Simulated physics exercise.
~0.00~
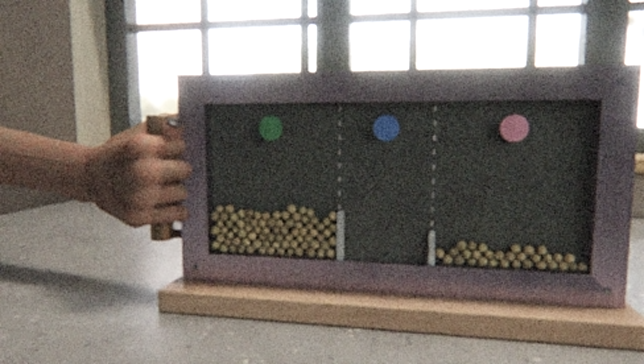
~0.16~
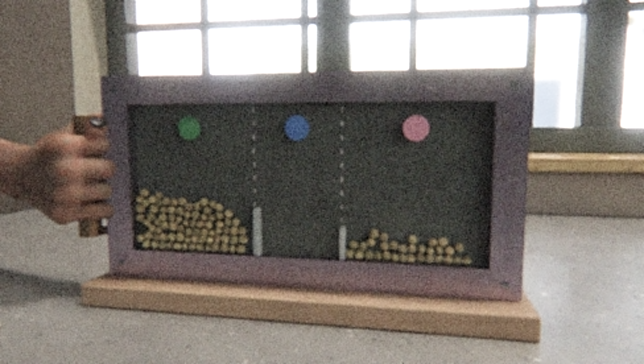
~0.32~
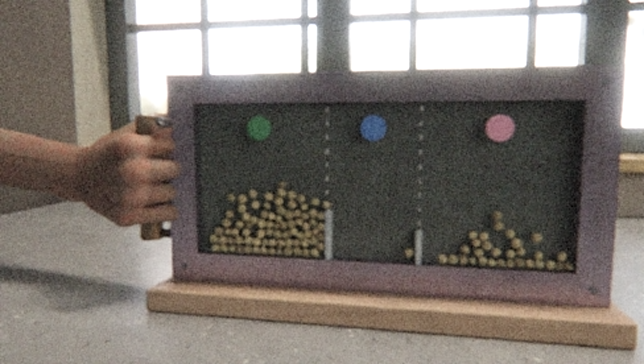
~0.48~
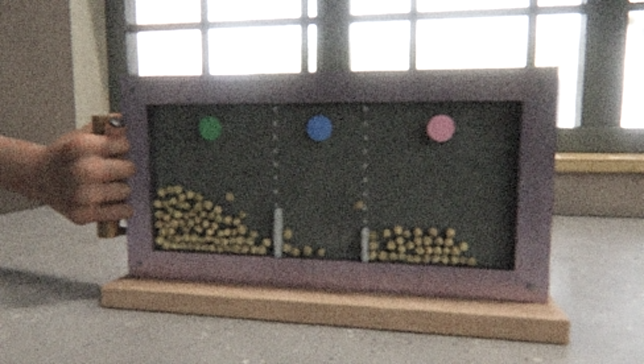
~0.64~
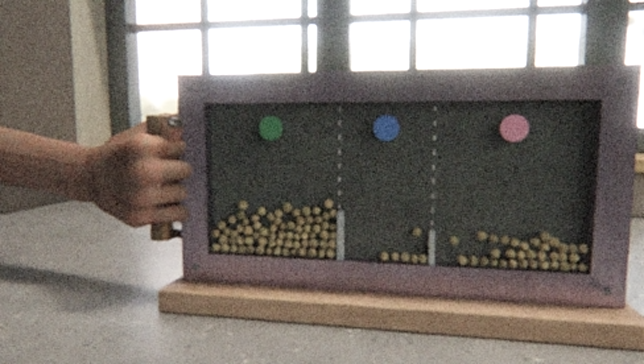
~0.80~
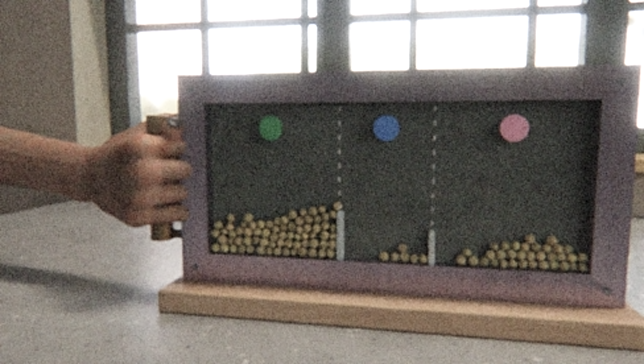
Hand sliding an upright case of small round beans left and right twice, a few spilling into the blue-dotted middle strip.
